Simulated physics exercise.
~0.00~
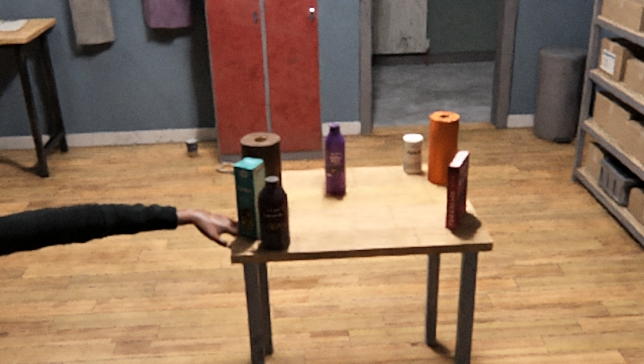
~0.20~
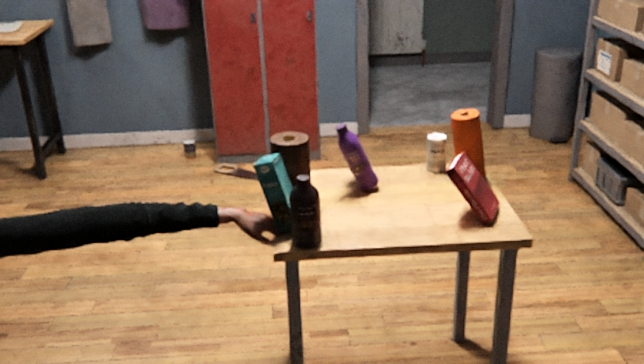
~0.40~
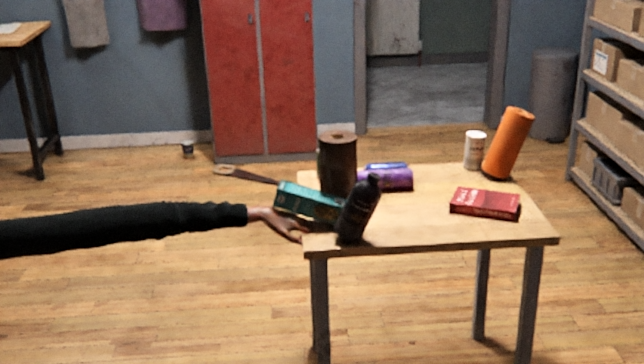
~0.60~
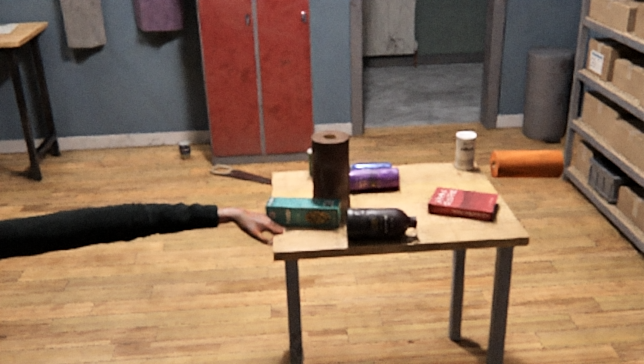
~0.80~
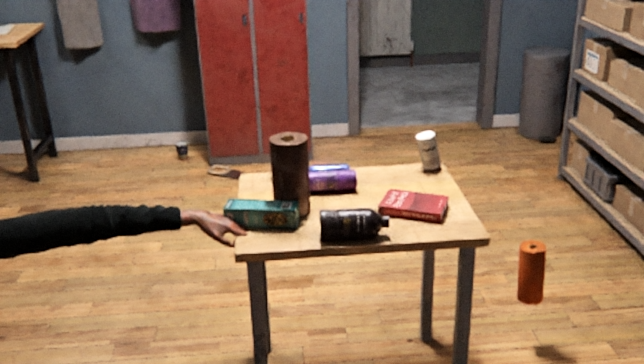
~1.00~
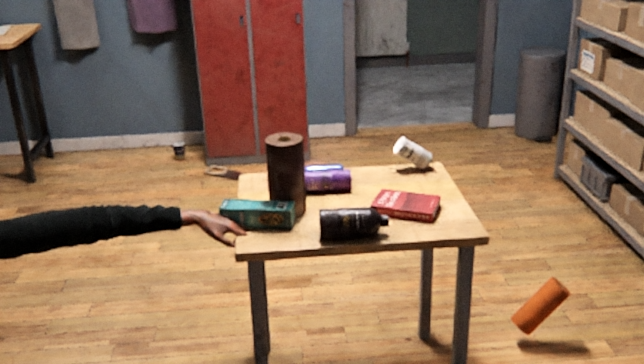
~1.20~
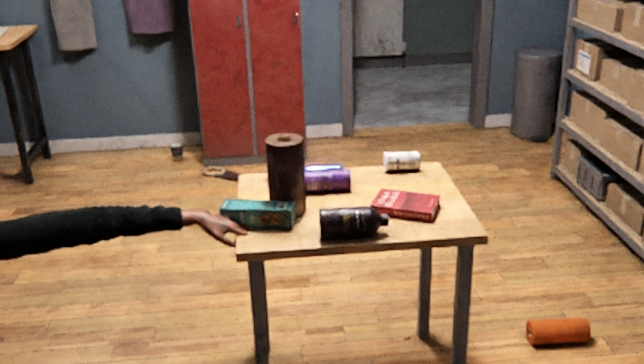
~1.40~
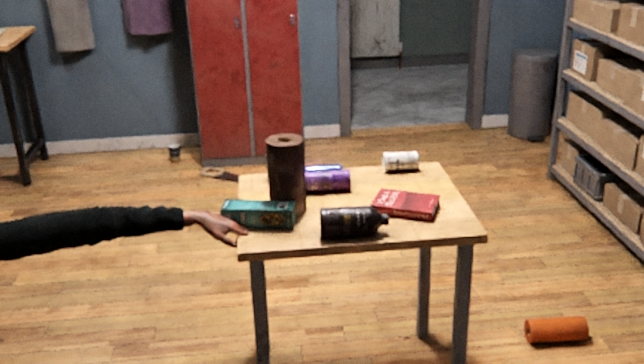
A hand shoved a small table to the right, toppling the bottles, a teal carton and a red book, then pulled it back left as an orange roll dropped to the floor and a white container tipped over, leaving the brown roll standing.
